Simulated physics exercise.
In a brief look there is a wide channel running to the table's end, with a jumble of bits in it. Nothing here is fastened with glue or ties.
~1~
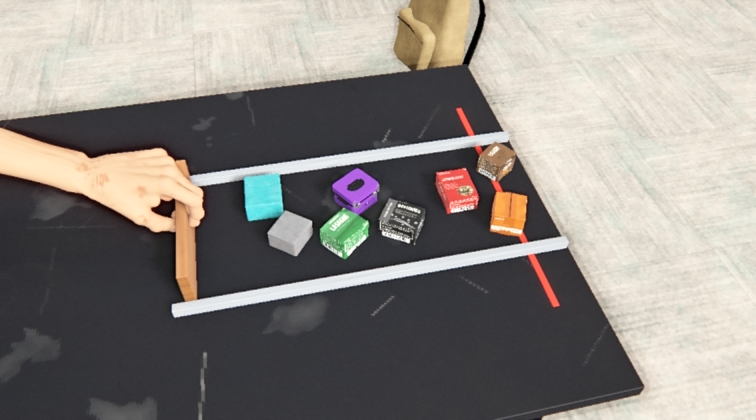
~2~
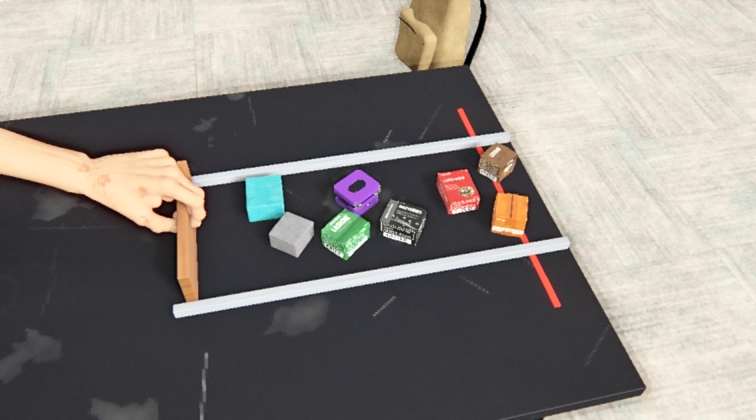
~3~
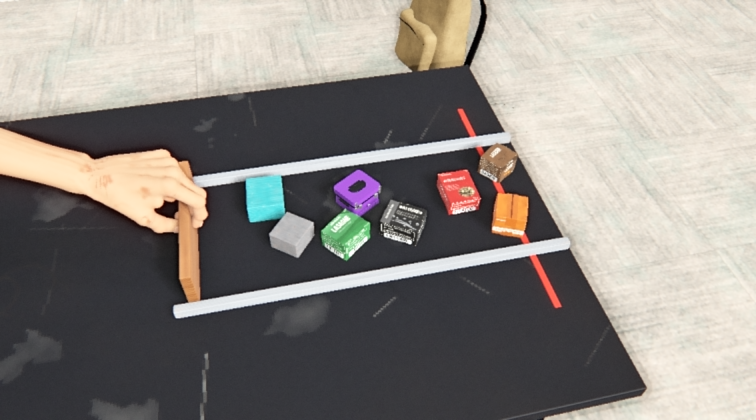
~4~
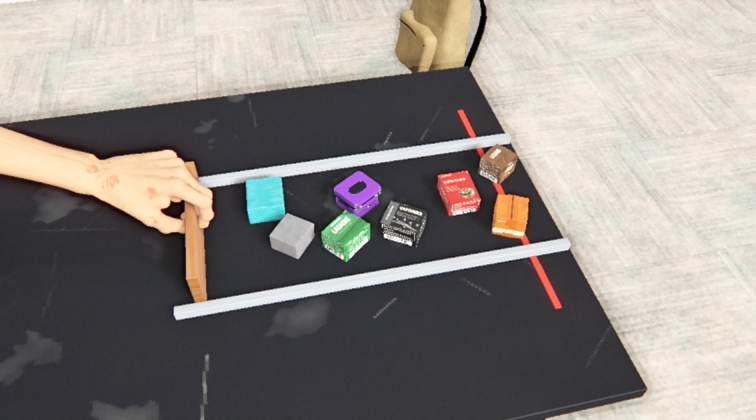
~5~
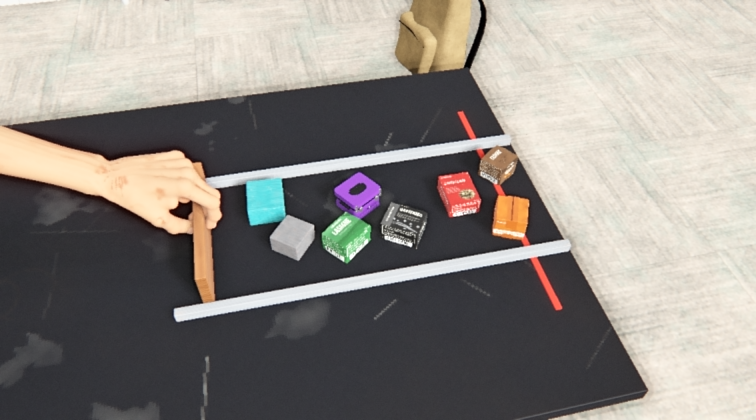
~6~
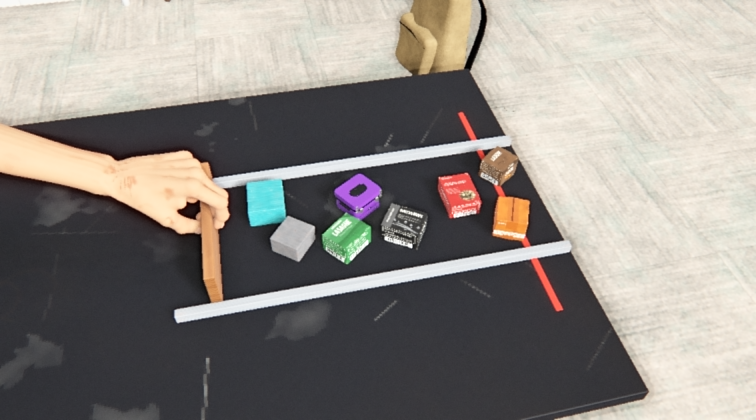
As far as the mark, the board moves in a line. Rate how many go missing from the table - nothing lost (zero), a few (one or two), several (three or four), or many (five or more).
Many, five or more.
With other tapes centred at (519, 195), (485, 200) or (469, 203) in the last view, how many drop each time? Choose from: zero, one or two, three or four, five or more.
Lab note - fallen per tape, in order: More than four / 1 or 2 / just one or two.
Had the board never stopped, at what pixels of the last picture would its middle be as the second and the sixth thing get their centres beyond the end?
It sits around (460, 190) and after that around (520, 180).
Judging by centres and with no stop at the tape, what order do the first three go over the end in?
Going earliest first, it's the orange box, next the red box, and after that the black box.
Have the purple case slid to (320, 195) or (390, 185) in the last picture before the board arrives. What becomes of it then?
The purple case drops away, then drops away.
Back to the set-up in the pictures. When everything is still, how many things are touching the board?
In total, 3.
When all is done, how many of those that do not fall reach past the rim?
Looks like 0 of them.
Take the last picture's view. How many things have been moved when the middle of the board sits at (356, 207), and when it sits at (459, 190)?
At the first point the count is 5, at the second it's 8.
Soon after, none off yet; brown box at rest near (499, 166); orange box at rest near (511, 218); red box at rest near (459, 195).
Then, none off yet; brown box at rest near (500, 166); orange box moved a little near (527, 220); red box moved about its own width near (492, 196).
By the end, the number that fall off is five or more; fallen, purple case, black box, red box, orange box and brown box.
